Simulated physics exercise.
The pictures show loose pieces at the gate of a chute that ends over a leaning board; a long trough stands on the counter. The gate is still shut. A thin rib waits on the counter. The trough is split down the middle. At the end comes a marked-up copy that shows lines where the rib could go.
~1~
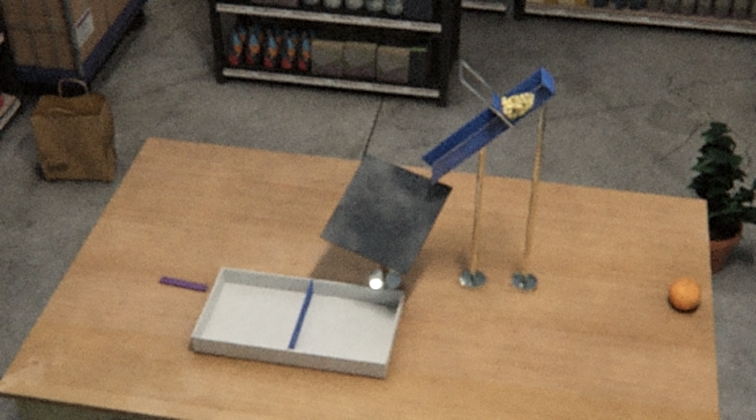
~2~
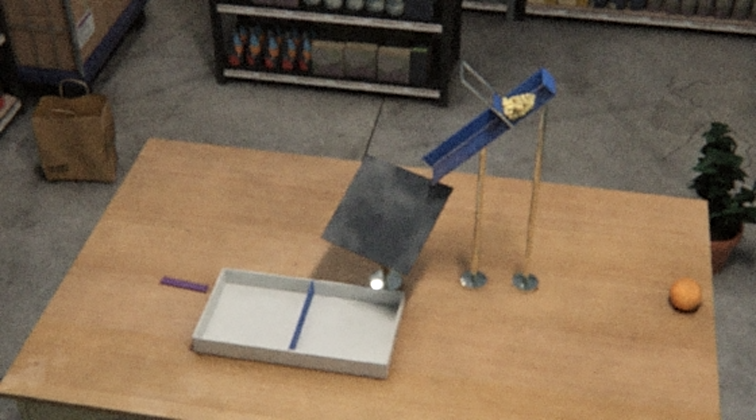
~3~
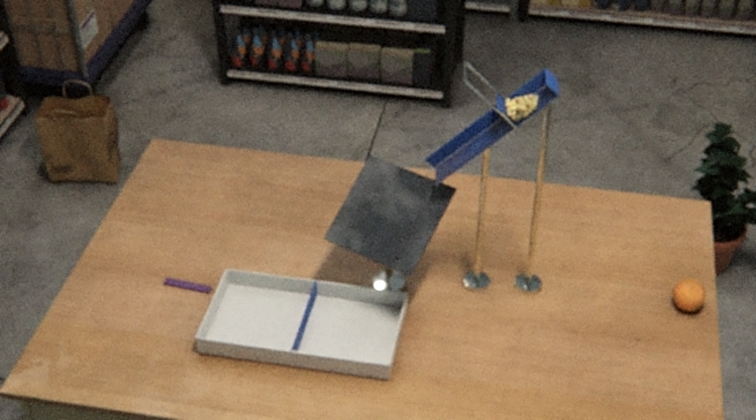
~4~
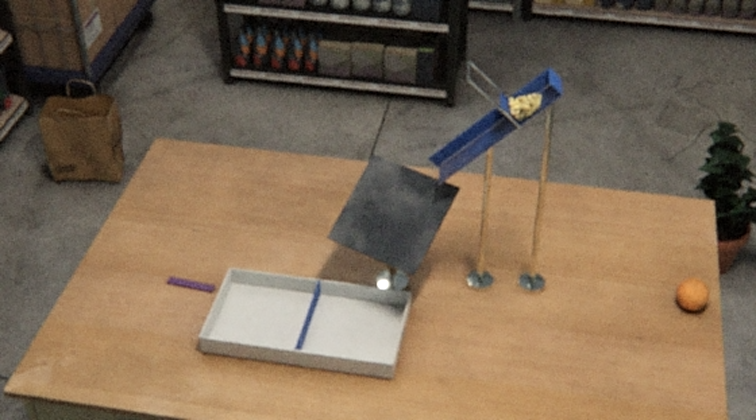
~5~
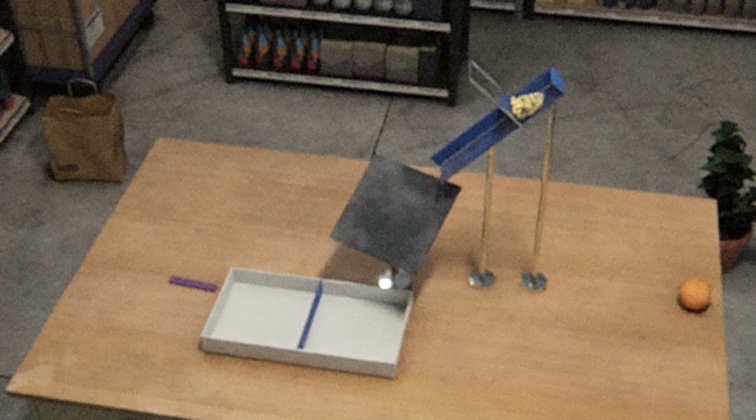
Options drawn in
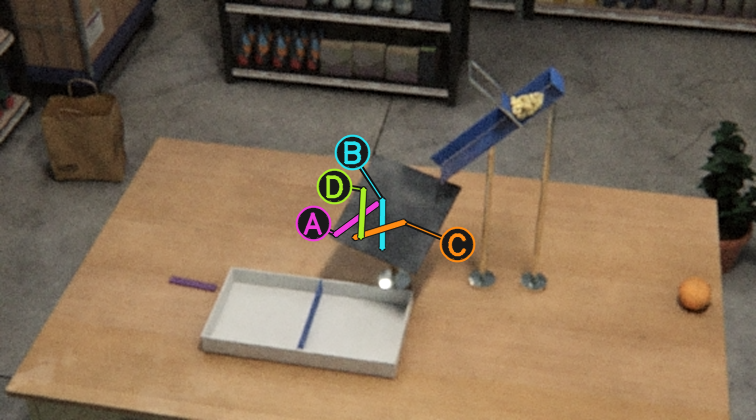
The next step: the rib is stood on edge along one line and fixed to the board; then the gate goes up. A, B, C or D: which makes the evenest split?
Take A.
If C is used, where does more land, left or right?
Left.
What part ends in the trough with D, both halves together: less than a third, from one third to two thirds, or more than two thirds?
More than two thirds.
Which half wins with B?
More lands on the right.
On the marked copy, line A from (377, 203) to (335, 234); line B from (382, 200) to (382, 247); line C from (403, 222) to (355, 237); line D from (363, 189) to (360, 236).
If A is chosen, of what is caught, close to two thirds in the left half, close to a third in the right.
If B is chosen, of what is caught, a small share in the left half, all but a few in the right.
If C is chosen, of what is caught, the bulk in the left half, a small share in the right.
If D is chosen, of what is caught, a small share in the left half, all but a few in the right.
